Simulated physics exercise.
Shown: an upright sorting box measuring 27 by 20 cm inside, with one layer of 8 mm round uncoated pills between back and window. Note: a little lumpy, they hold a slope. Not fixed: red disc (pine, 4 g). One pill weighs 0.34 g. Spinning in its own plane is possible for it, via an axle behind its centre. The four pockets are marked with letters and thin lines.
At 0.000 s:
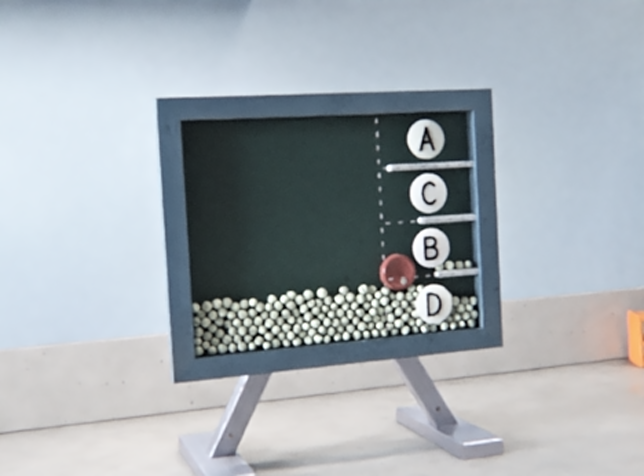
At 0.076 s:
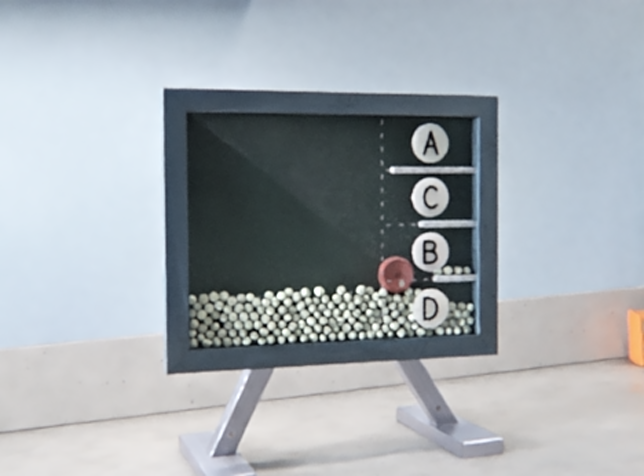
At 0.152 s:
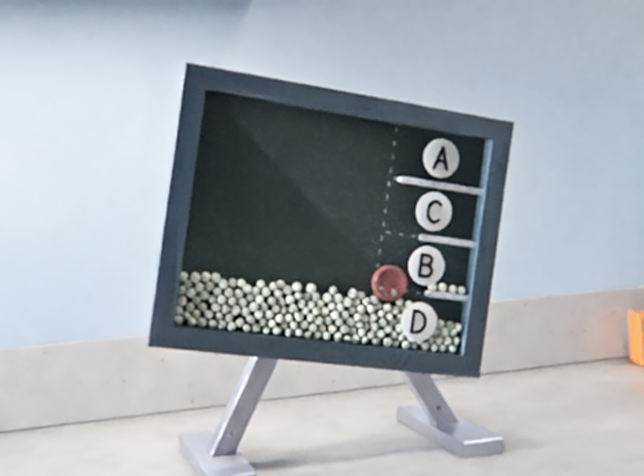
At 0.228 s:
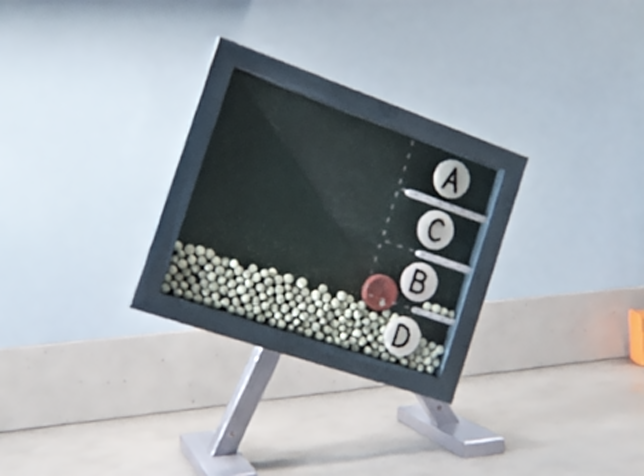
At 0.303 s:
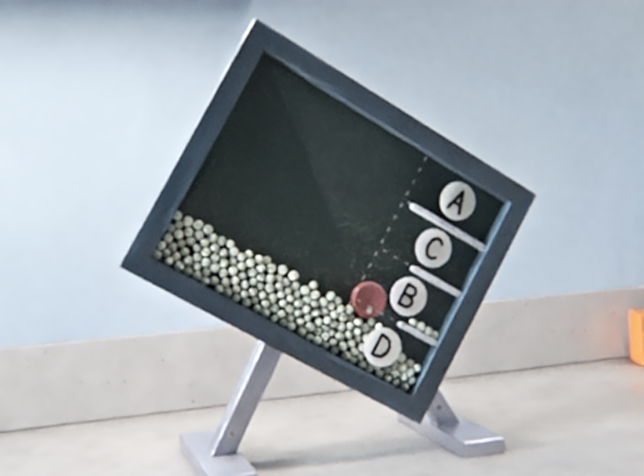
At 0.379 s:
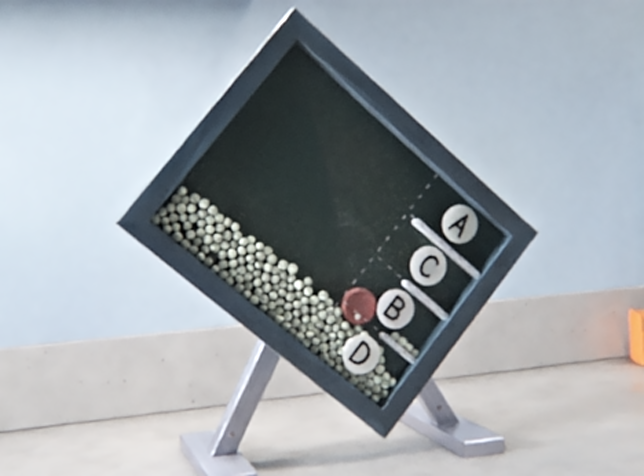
A framed box of small pale balls and a red disc turns steadily clockwise on its stand.
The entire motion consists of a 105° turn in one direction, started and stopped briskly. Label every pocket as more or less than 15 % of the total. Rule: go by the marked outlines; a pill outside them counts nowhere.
Pocket A: Less. Pocket B: More. Pocket C: More. Pocket D: More.
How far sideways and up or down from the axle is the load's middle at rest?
Some 5 cm left and 7 cm below.
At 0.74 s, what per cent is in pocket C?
I'd put it around 10 in a hundred.
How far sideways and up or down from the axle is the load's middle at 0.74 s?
The middle sits around 6 cm left and 6 cm below.
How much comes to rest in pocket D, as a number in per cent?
That comes to near 40 percent.
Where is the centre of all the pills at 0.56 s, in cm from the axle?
Offset approx. 5 cm left, 6 cm below.
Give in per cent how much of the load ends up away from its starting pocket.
Close to 65 % end up somewhere else.
By 0.56 s, it stands 68° clockwise; the pills' middle is 5 cm left of and 6 cm below the centre; B 10 %, D 40 %.
By 0.74 s, it stands 93° clockwise; the pills' middle is 6 cm left of and 6 cm below the centre; B 25 %, C 10 %, D 40 %.
By 0.90 s, it stands 105° clockwise; the pills' middle is 6 cm left of and 6 cm below the centre; B 25 %, C 20 %, D 40 %.
At rest by 1.9 s, it stands 105° clockwise; A 0 %, B 25 %, C 30 %, D 40 %, elsewhere 5 %.
